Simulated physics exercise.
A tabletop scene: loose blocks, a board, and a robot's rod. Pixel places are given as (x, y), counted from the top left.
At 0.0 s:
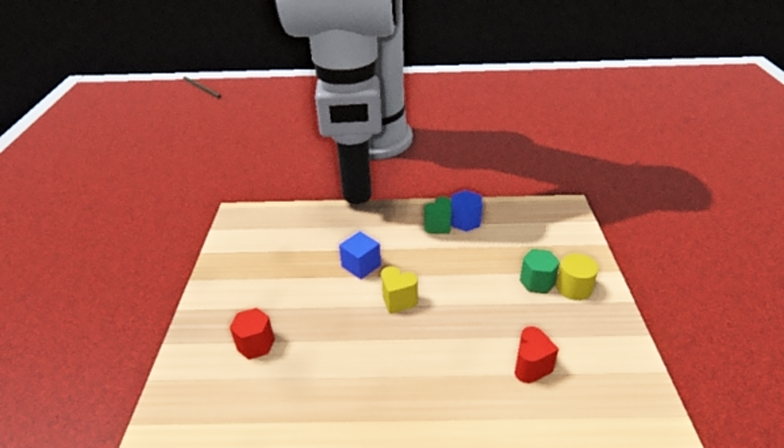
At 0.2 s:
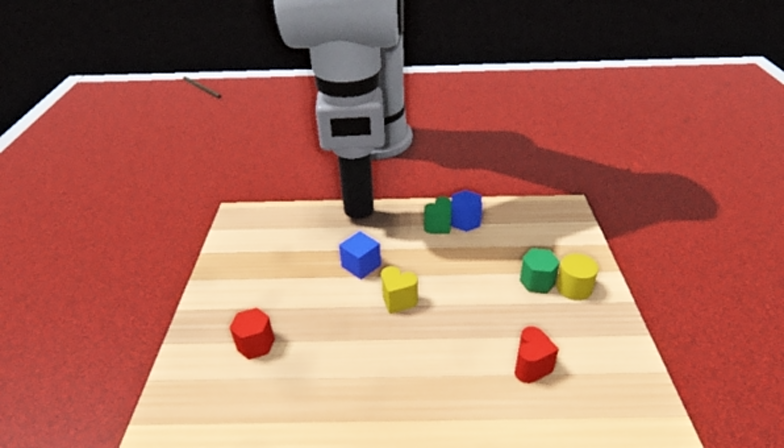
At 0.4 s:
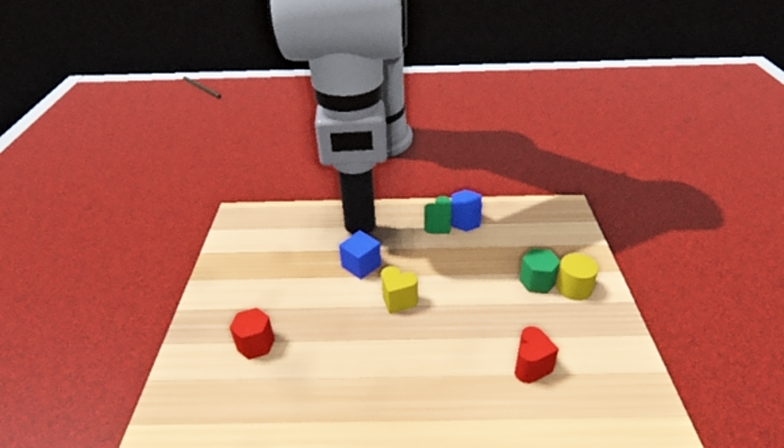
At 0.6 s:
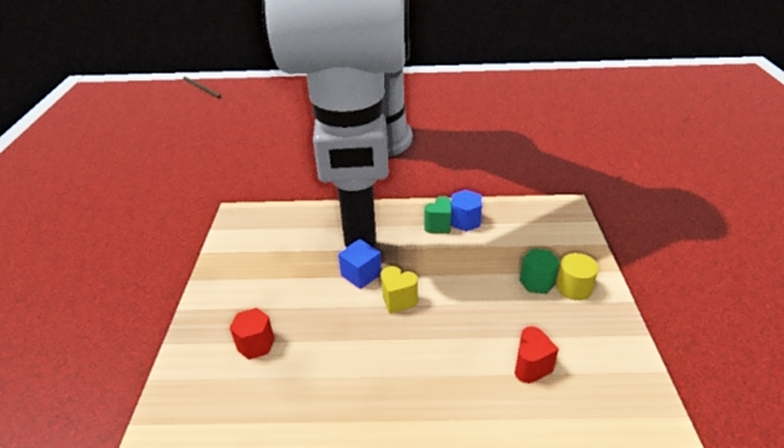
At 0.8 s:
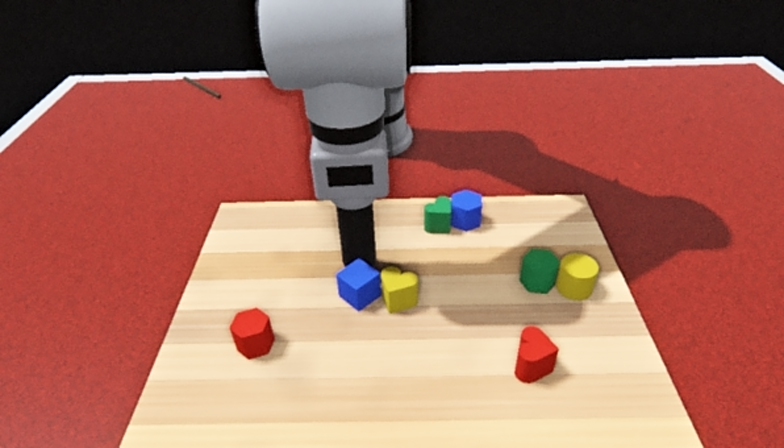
A robot's black rod moves forward and pushes the blue cube beside the yellow heart-shaped block.
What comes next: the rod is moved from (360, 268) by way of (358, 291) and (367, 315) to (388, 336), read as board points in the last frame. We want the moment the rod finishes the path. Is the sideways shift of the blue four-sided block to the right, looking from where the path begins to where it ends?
Yes
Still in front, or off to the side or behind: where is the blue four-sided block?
I'd say it has come free.
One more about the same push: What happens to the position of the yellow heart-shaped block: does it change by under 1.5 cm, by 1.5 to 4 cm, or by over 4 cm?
It travels less than 1.5 cm.
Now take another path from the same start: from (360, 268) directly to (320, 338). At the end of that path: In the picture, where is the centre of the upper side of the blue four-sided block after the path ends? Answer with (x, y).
Close to (357, 315).
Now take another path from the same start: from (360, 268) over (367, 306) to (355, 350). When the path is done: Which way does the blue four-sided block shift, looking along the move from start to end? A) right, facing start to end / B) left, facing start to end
Choice A: Right, facing start to end.
The first path, step by step. One third of the way, rod at (357, 284); blue four-sided block at (356, 300).
Two thirds of the way, rod at (367, 308); blue four-sided block at (357, 325), turned 20° clockwise.
At the end, rod at (387, 328); blue four-sided block at (361, 338), turned 70° clockwise; yellow heart-shaped block still.
